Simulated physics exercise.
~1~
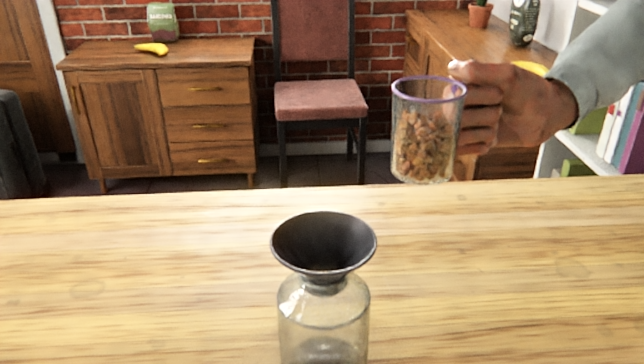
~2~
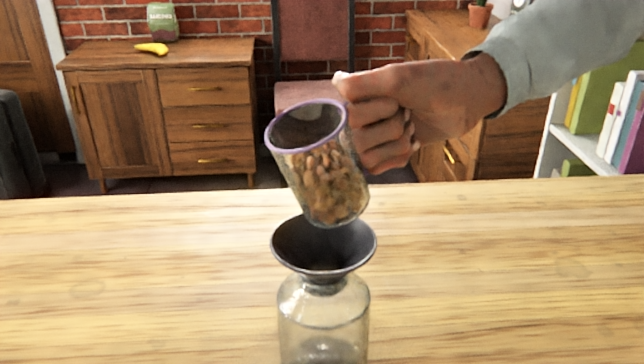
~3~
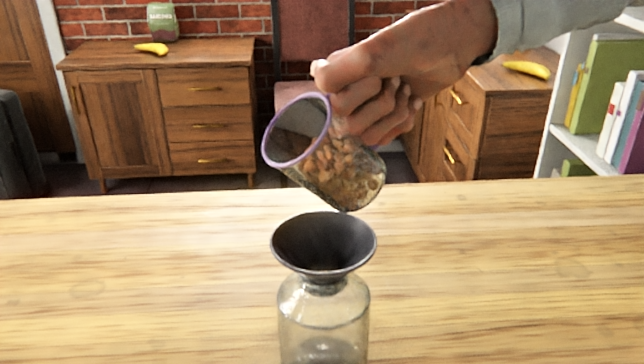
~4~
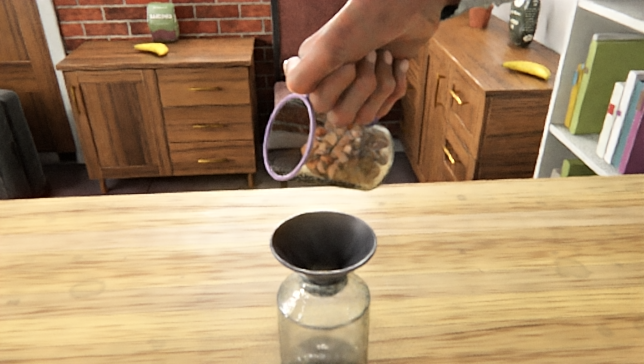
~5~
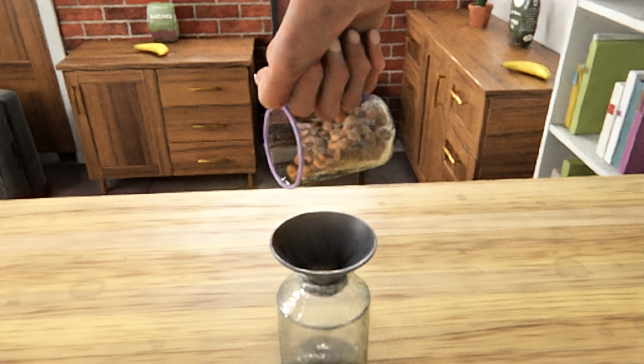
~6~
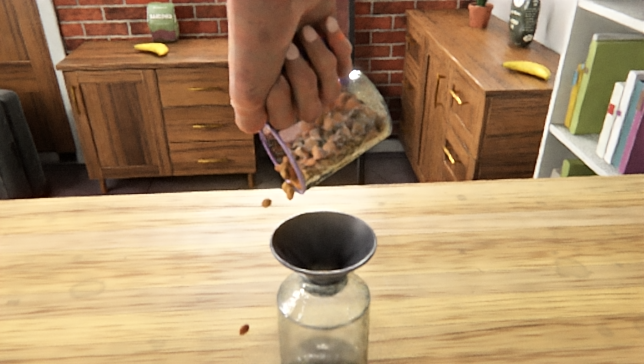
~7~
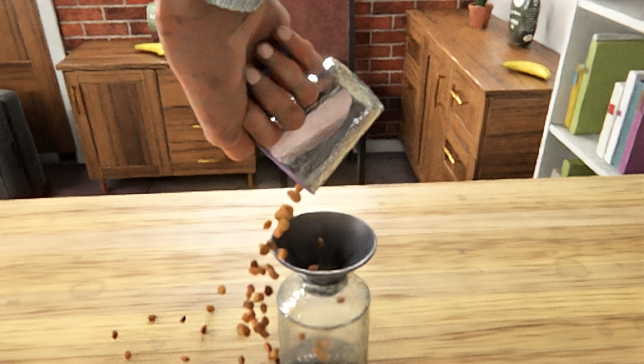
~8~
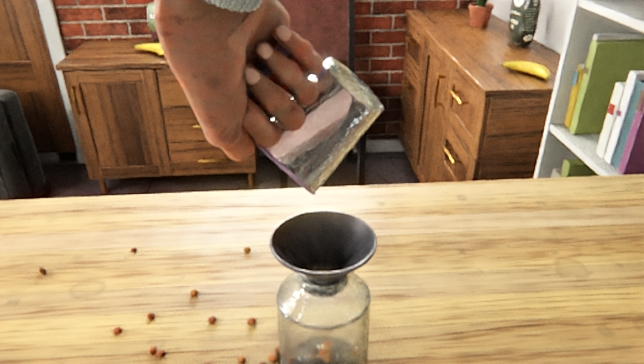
A hand tips a glass of brown kibble over a funnelled jar, spilling most outside.
